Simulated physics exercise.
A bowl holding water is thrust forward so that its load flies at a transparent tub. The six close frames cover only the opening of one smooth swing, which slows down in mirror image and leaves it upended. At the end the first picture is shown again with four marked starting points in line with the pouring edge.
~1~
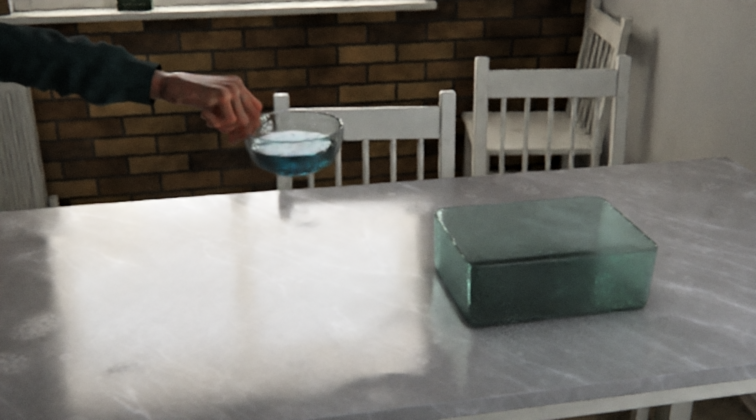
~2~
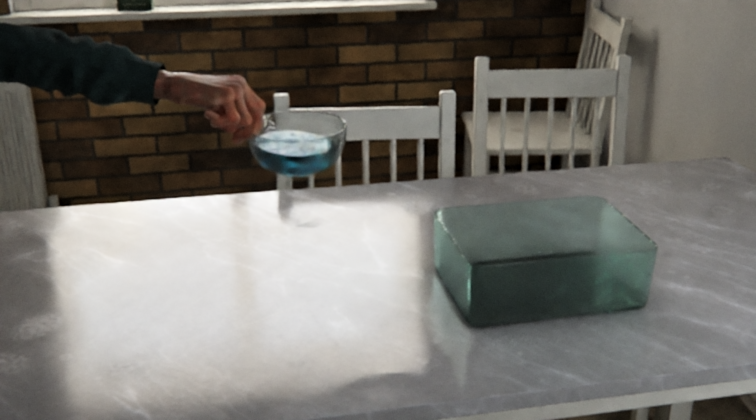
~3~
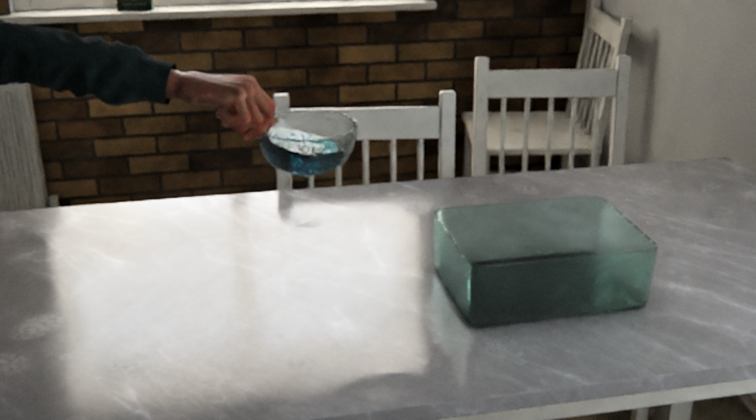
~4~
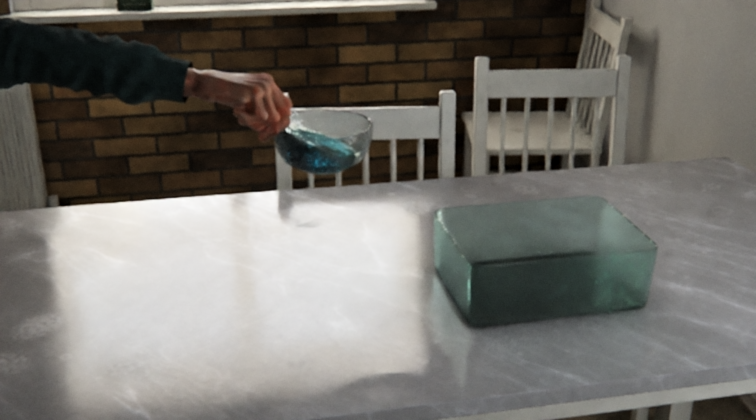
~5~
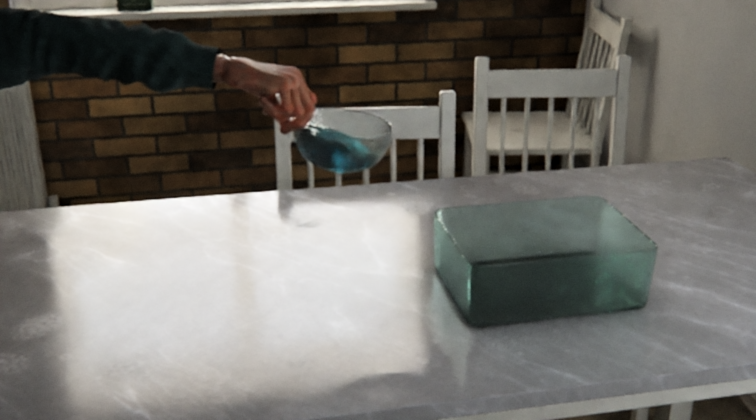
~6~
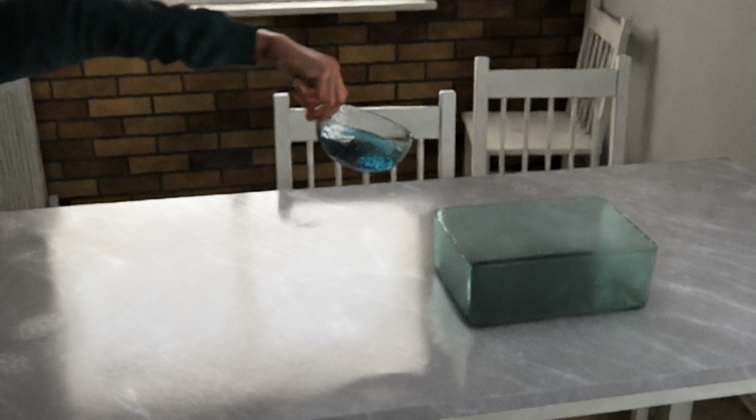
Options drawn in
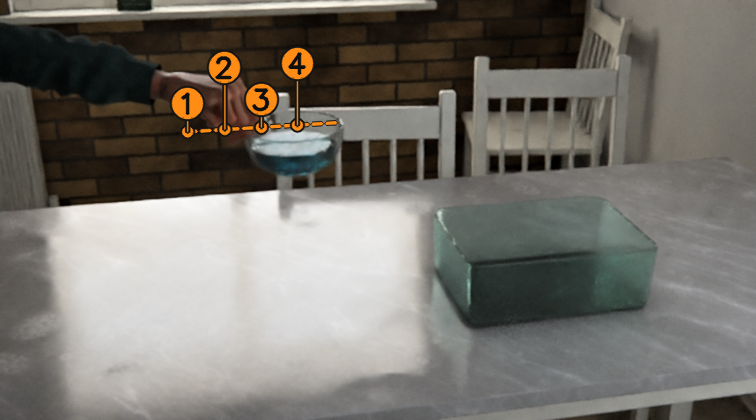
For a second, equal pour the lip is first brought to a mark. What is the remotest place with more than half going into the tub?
Go for 4.
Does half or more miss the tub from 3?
Yes.
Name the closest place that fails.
3.
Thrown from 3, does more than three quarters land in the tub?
No, less.
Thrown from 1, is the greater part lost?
Yes.
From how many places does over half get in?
One.
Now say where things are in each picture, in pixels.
Upright, lip at (341, 122); tub from (465, 324) to (645, 304); nothing has left yet.
Upright, lip at (344, 122); nothing has left yet.
Upright, lip at (354, 121); nothing has left yet.
Upright, lip at (370, 121); nothing has left yet.
Tipped about 7°, lip at (390, 124); nothing has left yet.
Tipped about 19°, lip at (411, 134); nothing has left yet.
On the marked copy, 1 at (187, 131); 2 at (224, 129); 3 at (261, 127); 4 at (297, 125).
If 1 is chosen, about 0 % lands in the tub, 100 % falls short.
If 2 is chosen, about 0 % lands in the tub, 100 % falls short.
If 3 is chosen, about 25 % lands in the tub, 71 % falls short and 4 % goes beside or beyond.
If 4 is chosen, about 64 % lands in the tub, 30 % falls short and 7 % goes beside or beyond.
